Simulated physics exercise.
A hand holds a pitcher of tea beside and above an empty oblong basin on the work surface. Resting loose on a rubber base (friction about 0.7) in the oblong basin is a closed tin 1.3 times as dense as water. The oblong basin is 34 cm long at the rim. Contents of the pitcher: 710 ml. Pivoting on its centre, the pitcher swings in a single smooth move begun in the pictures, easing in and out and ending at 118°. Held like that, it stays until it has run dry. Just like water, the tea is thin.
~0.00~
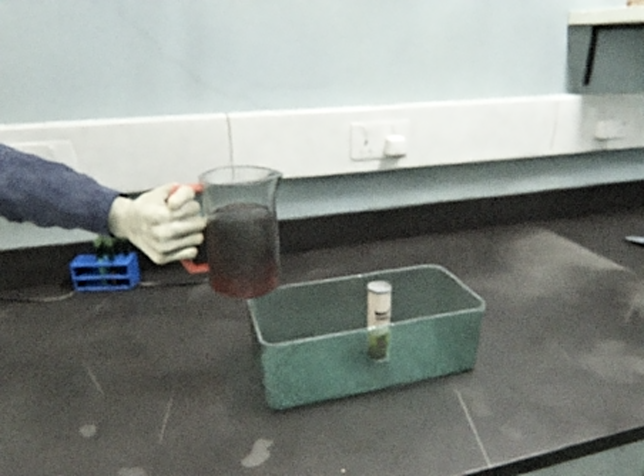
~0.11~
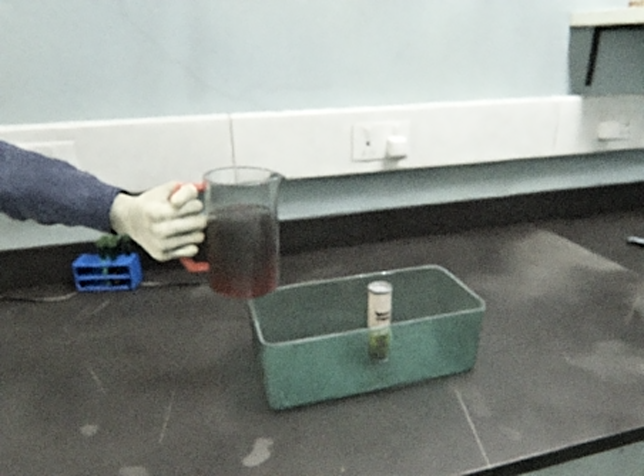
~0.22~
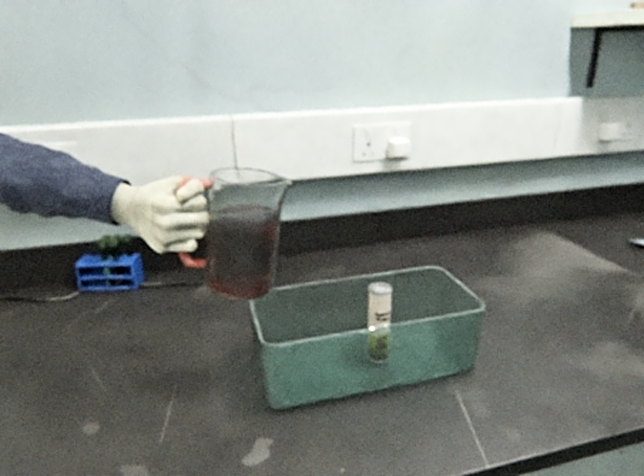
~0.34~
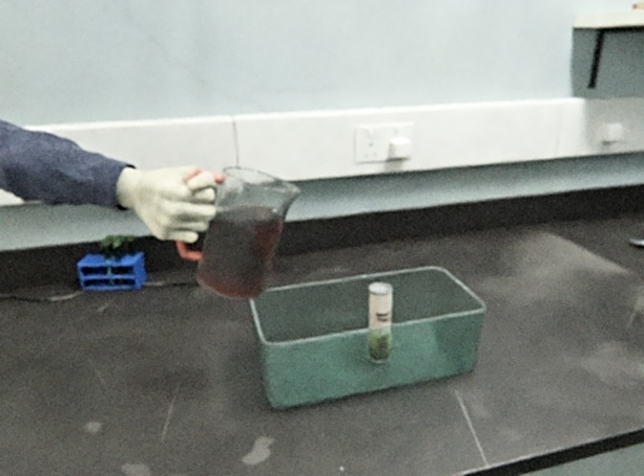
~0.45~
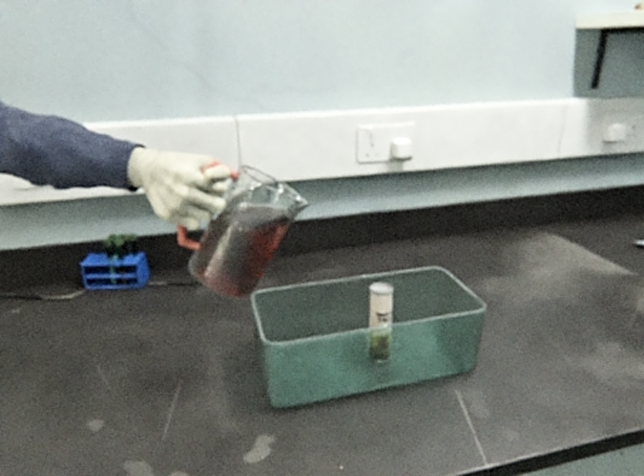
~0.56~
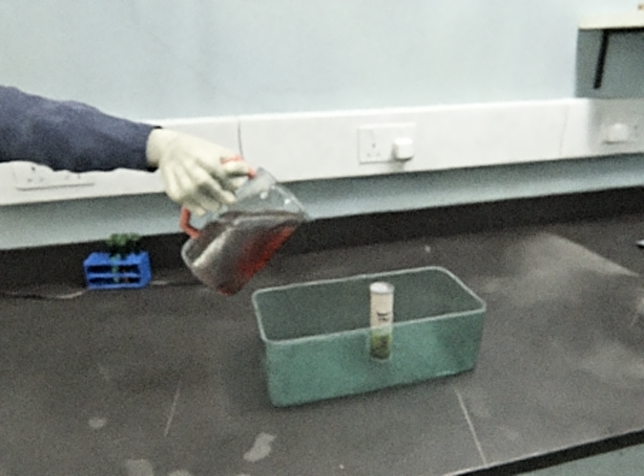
On a dark lab bench, a gloved hand tilting a jug of dark reddish liquid rightward above a green basin holding a small tube.
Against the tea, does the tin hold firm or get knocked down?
It holds firm.
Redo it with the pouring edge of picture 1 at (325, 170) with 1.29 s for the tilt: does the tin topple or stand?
After that, the tin overturns.
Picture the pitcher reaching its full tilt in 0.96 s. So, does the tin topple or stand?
Outcome - the tin remains standing.
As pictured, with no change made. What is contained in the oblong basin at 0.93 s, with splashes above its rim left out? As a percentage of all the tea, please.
About 12%.
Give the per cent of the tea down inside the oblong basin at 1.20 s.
Roughly 76 per cent.
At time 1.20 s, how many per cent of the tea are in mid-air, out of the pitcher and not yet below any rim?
10 in a hundred, give or take.
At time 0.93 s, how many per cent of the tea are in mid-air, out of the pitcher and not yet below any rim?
Near 18 per cent of it all.
By 0.93 s the tilt is 97° and 69 per cent is still to pour; the tin stands where it began.
By 1.20 s the tilt is 117° and 14 per cent is still to pour; the tin stands where it began.
By 1.48 s the tilt is 118° and 0 per cent is still to pour; the tin stands where it began.
By 1.79 s the tilt is 118° and 0 per cent is still to pour; the tin stands where it began.
At rest the tin stands where it began.
